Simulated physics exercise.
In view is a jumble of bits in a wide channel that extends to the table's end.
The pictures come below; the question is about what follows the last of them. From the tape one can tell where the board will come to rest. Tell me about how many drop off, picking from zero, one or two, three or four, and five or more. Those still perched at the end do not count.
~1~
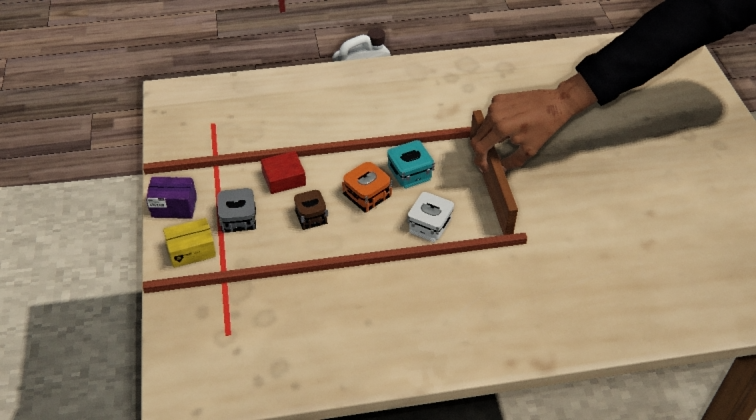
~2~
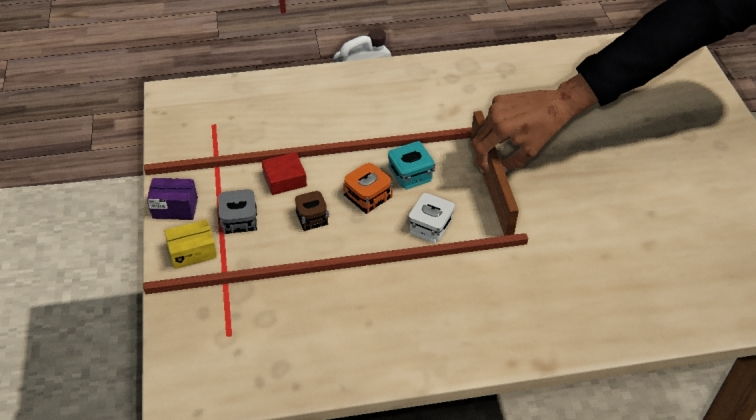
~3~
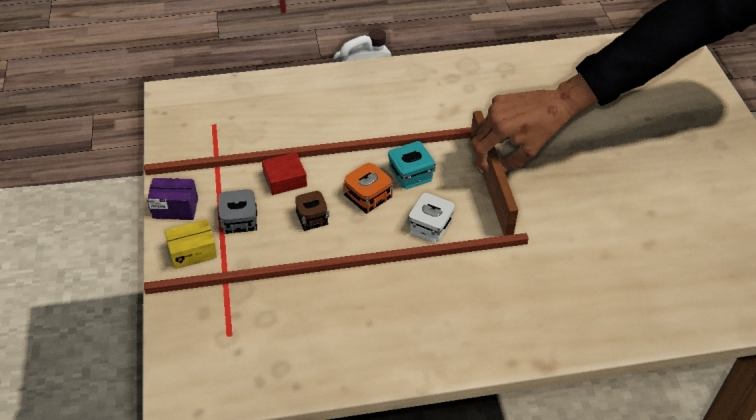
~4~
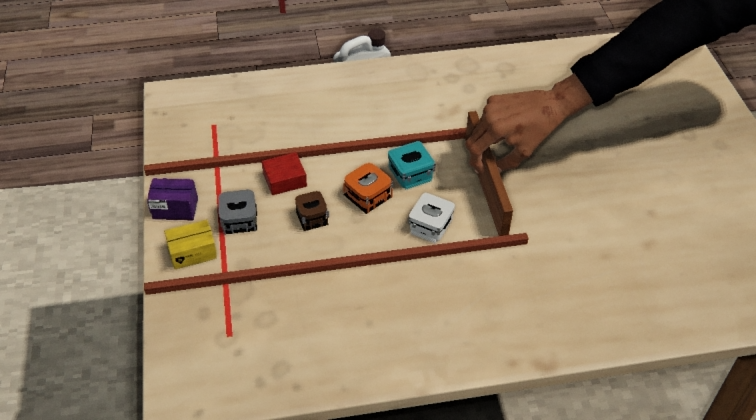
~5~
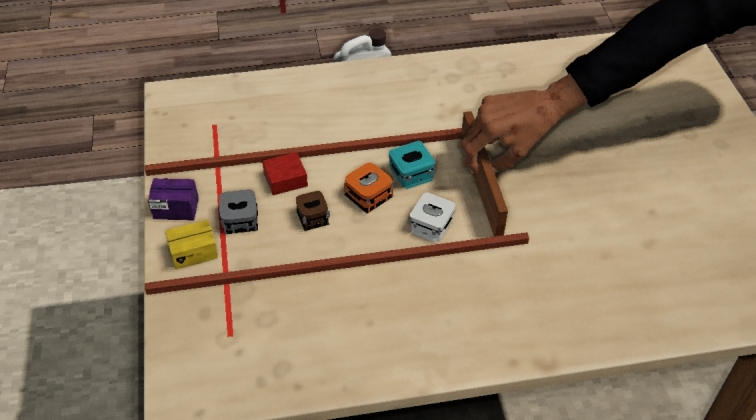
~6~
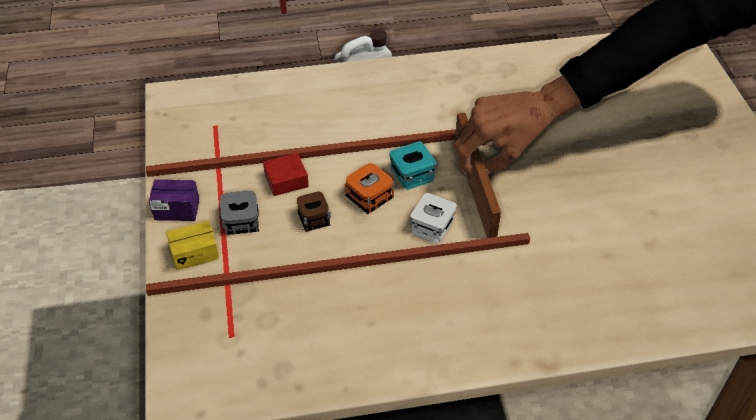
Count off: Fewer than three, some.
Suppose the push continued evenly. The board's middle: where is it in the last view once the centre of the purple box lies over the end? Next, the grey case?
The purple box gives roughly (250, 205), the grey case roughly (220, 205).
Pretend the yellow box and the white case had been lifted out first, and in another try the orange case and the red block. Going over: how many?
First 1, then 0.
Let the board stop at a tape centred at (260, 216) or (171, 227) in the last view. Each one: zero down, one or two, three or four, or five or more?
For the first tape it's no fall at all, and for the second it's more than four.
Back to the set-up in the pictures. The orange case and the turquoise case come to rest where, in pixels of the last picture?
Final spots - orange case (203, 221), turquoise case (201, 189).
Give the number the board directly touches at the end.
3.
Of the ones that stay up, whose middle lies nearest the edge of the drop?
It's the grey case.
Soon after, none off yet; purple box at rest near (175, 200); yellow box at rest near (193, 246); grey case at rest near (240, 213).
After that, none off yet; purple box displaced a little near (155, 194); yellow box displaced a little near (175, 249); grey case displaced about its own width near (185, 213).
In the end, the number that fall off is one or two; gone, yellow box and purple box.
